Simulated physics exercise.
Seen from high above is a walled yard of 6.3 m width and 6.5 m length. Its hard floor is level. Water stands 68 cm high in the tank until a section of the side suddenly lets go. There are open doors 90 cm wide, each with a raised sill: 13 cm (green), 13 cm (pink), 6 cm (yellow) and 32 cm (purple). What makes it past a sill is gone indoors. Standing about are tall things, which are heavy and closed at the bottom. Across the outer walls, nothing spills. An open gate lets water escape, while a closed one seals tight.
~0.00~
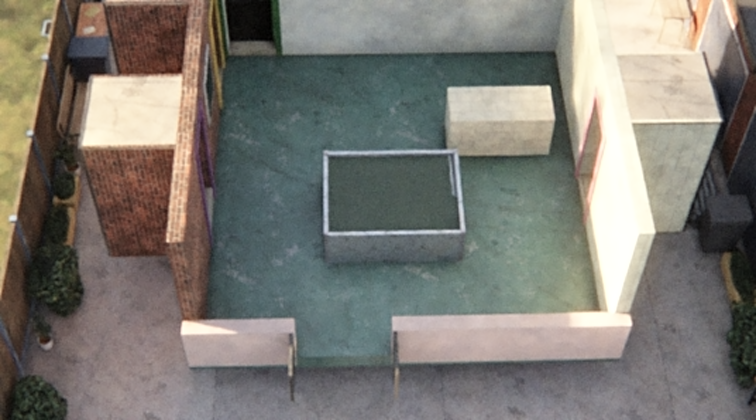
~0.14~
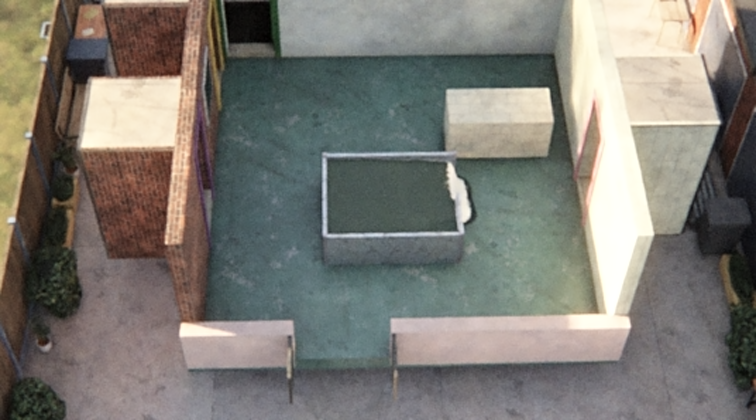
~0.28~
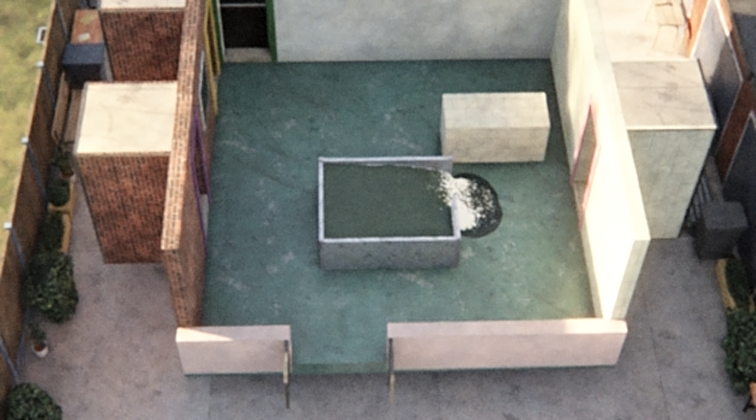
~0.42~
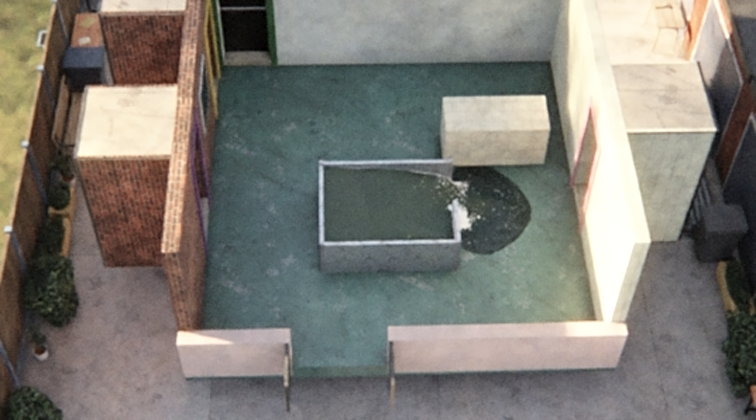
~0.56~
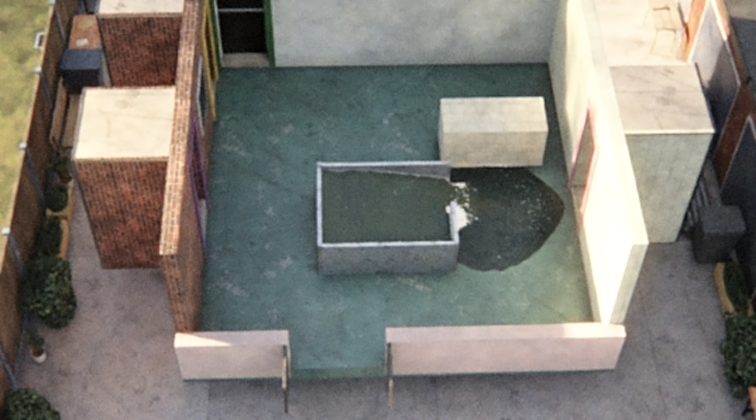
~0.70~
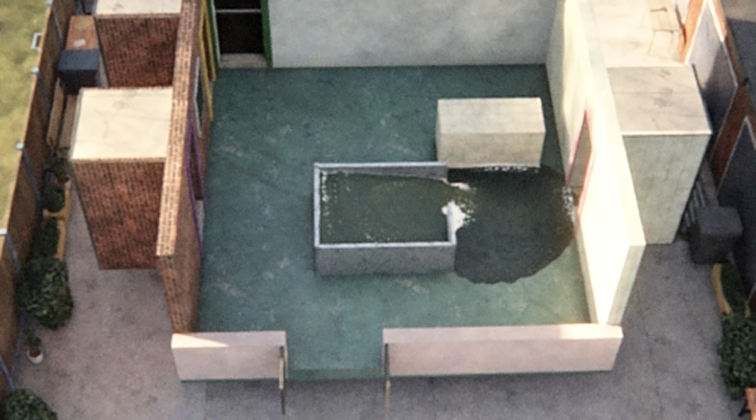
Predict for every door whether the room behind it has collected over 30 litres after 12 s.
My prediction: The green door room collects 30 litres or less; the pink door room collects over 30 litres; the yellow door room collects 30 litres or less; the purple door room collects 30 litres or less.
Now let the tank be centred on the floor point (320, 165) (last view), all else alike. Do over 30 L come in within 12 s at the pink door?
Then, at pink, it's within bounds.
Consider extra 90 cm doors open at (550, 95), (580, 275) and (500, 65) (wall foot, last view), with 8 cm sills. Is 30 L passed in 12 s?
Less, more, more.
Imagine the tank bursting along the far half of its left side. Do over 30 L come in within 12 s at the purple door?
Against the limit, purple does not exceed it.
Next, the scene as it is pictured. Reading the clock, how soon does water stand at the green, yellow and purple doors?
So green at 5.5 s, yellow at 6.0 s, and purple at 6.5 s.
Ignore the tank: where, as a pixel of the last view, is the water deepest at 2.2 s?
In the last picture, around (565, 184).
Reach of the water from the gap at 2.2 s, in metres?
4.0 m.
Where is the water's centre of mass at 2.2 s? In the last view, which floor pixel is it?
Around (437, 223) in the last picture.
After 1.4 s water covers 15 % of the floor and is deepest (44 cm) near (564, 176); green door not reached, pink door 27 cm at the sill, 59 L in, yellow door not reached, purple door not reached.
After 2.2 s water covers 25 % of the floor and is deepest (40 cm) near (565, 184); green door not reached, pink door 33 cm at the sill, 158 L in, yellow door not reached, purple door not reached.
After 3.5 s water covers 35 % of the floor and is deepest (26 cm) near (564, 176); green door not reached, pink door 22 cm at the sill, 250 L in, yellow door not reached, purple door not reached.
After 7.0 s water covers 85 % of the floor and is deepest (16 cm) near (594, 349); green door 2 cm at the sill, 0 L in, pink door 13 cm at the sill, 303 L in, yellow door 6 cm at the sill, 0 L in, purple door 4 cm at the sill, 0 L in.
After 12.0 s water covers 100 % of the floor and is deepest (9 cm) near (288, 346); green door 4 cm at the sill, 0 L in, pink door 9 cm at the sill, 304 L in, yellow door 6 cm at the sill, 0 L in, purple door 5 cm at the sill, 0 L in.
